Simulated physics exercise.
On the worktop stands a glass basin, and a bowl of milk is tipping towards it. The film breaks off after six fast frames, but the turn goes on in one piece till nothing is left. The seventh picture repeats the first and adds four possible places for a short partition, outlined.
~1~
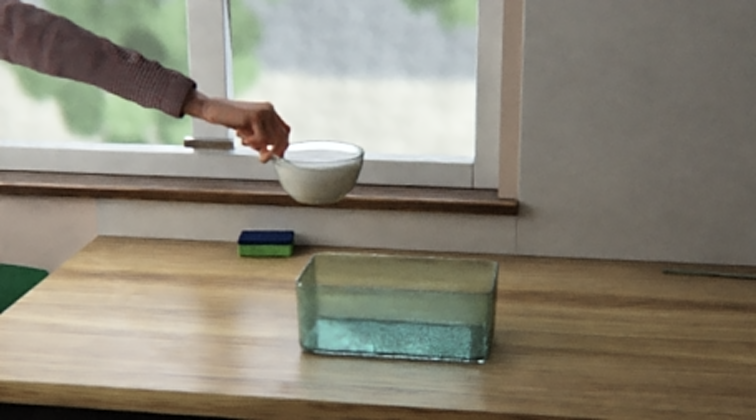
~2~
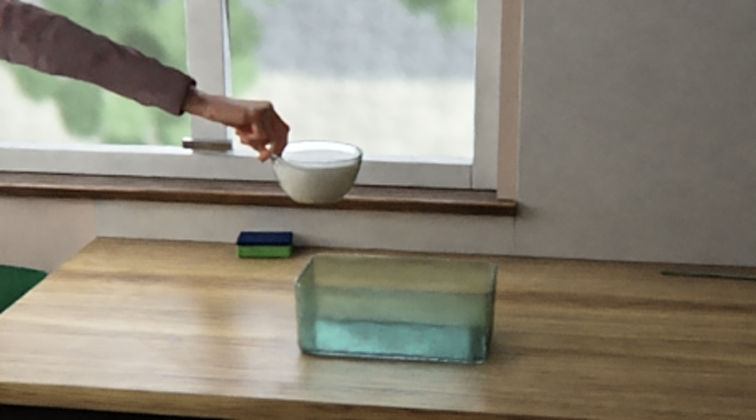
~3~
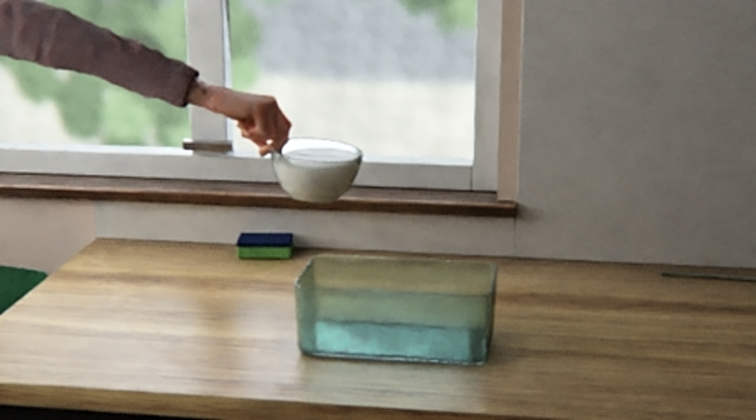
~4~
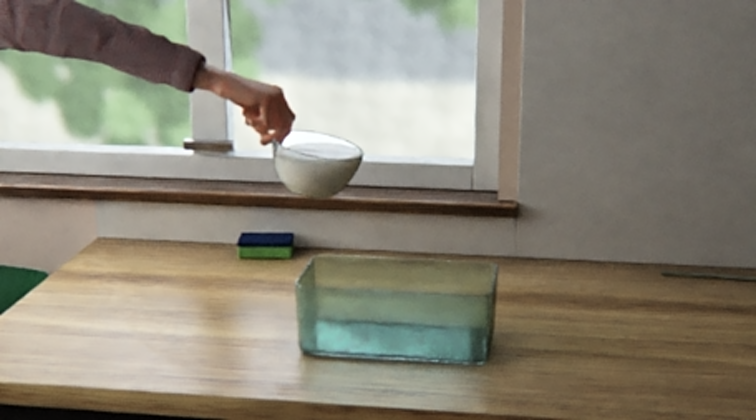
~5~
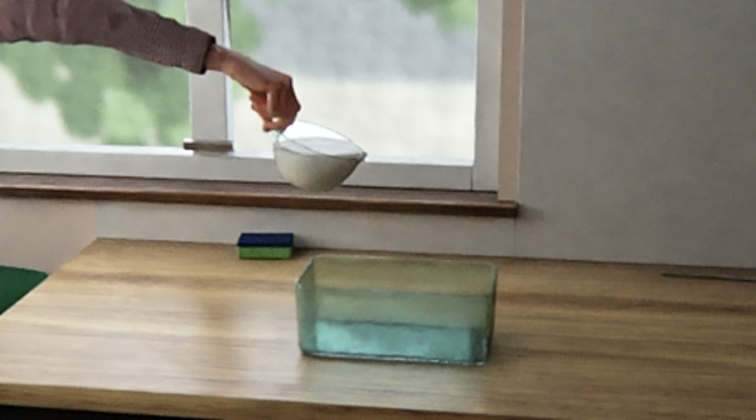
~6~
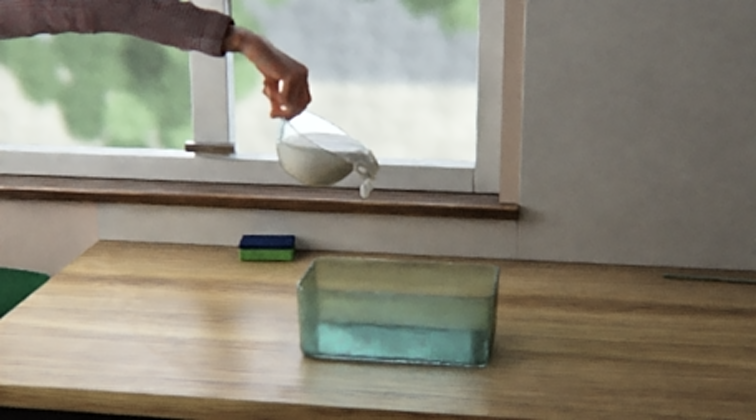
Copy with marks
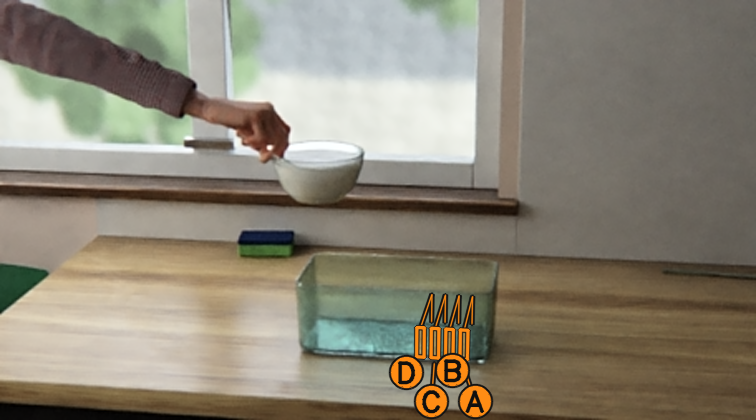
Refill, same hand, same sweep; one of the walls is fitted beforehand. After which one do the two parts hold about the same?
The best position is C.
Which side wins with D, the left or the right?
The right one.
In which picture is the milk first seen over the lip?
Picture 5.
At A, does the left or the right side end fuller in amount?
More ends on the left.
In orange, A at (463, 365); B at (448, 364); C at (434, 363); D at (419, 362).
For position A, about 95 % ends left of the wall and 4 % right of it.
For position B, about 81 % ends left of the wall and 17 % right of it.
For position C, about 46 % ends left of the wall and 52 % right of it.
For position D, about 15 % ends left of the wall and 83 % right of it.
